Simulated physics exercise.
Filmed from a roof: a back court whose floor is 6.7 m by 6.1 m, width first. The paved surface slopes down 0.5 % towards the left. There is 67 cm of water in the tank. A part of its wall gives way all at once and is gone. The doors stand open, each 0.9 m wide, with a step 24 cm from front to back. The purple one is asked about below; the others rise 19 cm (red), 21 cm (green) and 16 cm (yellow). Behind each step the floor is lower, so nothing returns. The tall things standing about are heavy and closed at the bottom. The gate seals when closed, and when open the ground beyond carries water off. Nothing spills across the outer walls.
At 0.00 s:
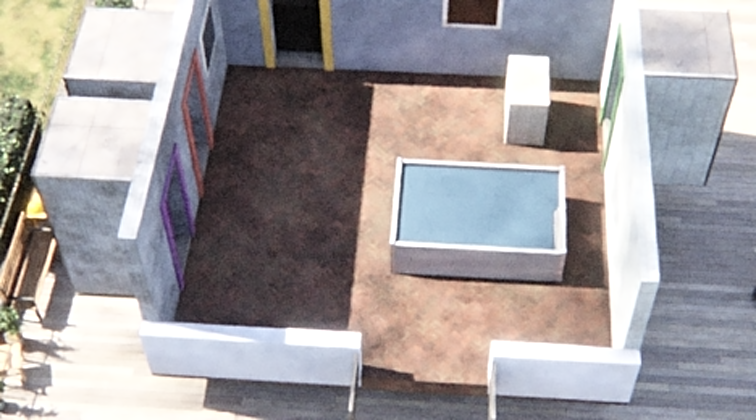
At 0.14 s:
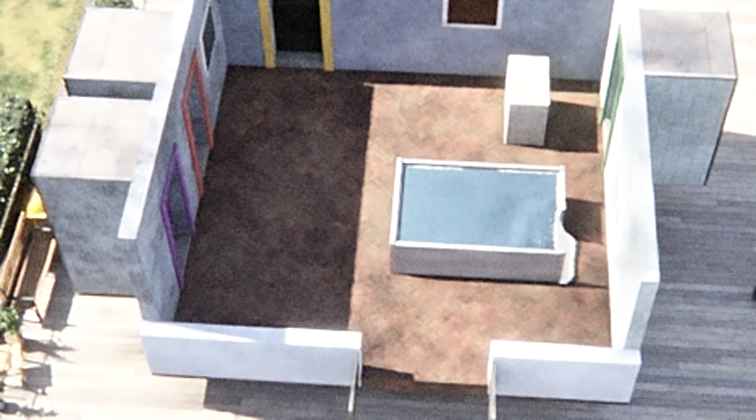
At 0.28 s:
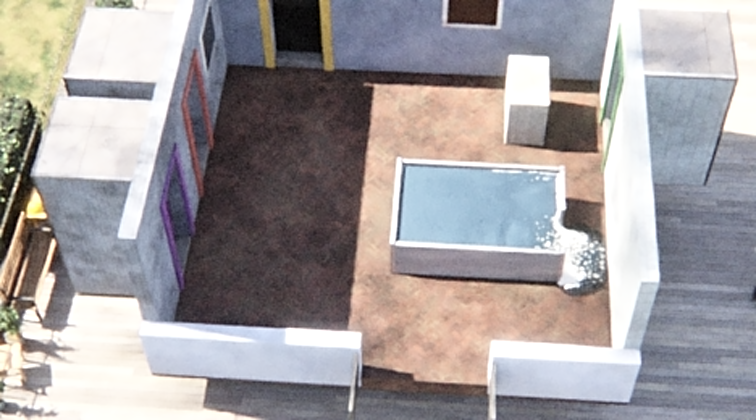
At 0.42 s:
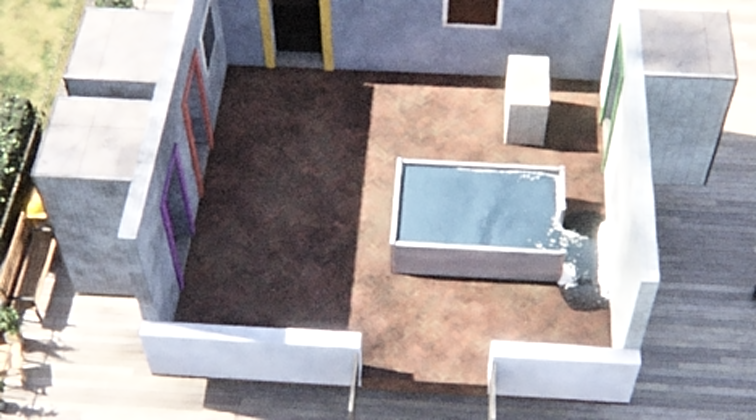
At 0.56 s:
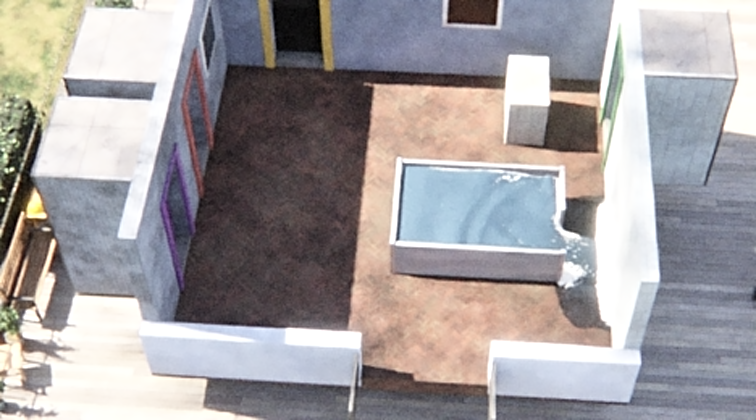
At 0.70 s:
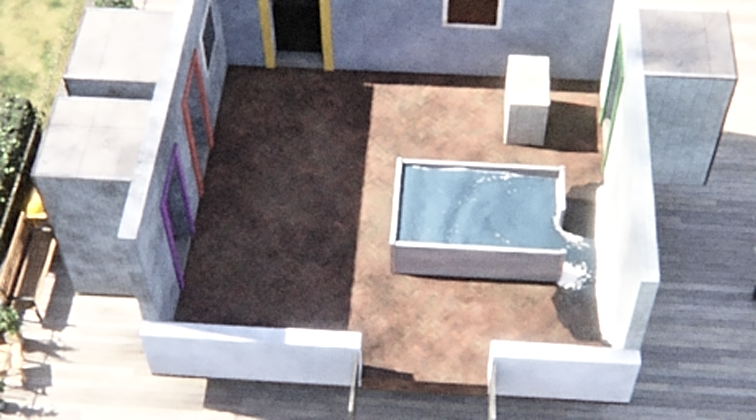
Water pouring through a sudden gap in the right side of a raised tank, spreading over the brown courtyard floor beside it.
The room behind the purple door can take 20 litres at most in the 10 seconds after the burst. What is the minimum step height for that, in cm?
Close to 8.5 cm is just enough.
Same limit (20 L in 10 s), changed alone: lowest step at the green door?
Roughly 11.0 cm at green.
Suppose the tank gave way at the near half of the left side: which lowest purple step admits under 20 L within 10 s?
Then roughly 21 cm.
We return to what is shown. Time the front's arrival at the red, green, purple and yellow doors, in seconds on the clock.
Red 5.0 s, green 1.0 s, purple 4.5 s, yellow 4.5 s.
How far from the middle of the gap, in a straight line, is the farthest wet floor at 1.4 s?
About 3.4 m.
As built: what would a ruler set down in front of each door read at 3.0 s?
In cm: Red 0, green 5, purple 0, yellow 0.
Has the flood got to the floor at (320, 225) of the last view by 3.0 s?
It is still dry.
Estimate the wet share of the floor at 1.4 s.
About 15 per cent.
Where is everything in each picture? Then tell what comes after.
The tank at (479, 208) is whole and still, 67 cm deep; the purple door at (178, 222) is dry, in the first frame.
The gap is at (558, 250), the front 0.3 m out at (574, 276); the back of the tank holds 67 cm, in the second frame.
Water pours out at (558, 251) and has run 0.8 m, to (608, 265); about 10 cm deep outside, 67 cm at the back, in the third frame.
The gap is at (558, 251), the front 0.9 m out at (609, 303); the back of the tank holds 67 cm, in the fourth frame.
Water pours out at (558, 251) and has run 1.2 m, to (610, 326); about 13 cm deep outside, 67 cm at the back, in the fifth frame.
The front is at (611, 343), 1.4 m from the gap at (558, 251); 1.7 m2 of floor is wet, 67 cm left at the back; 6.0 m in a straight line remain to the purple door at (178, 222), in the sixth frame.
After 1.4 s water covers 15 % of the floor, deepest (50 cm) near (596, 268); it has not reached the purple door.
After 3.0 s water covers 40 % of the floor, deepest (36 cm) near (612, 367); it has not reached the purple door.
After 10.0 s water covers 95 % of the floor, deepest (12 cm) near (596, 268); 10 cm at the purple door, 45 litres in over its 7 cm step.
At the purple door as built, the water arrived by 4.3 s and peaked near 13 cm at 5.0 s.
Run again over the same 10 s with other heights there, 36 litres in over 7.5 cm, 9 litres over 10 cm. The limit of 20 litres is kept from about 8.5 cm up.
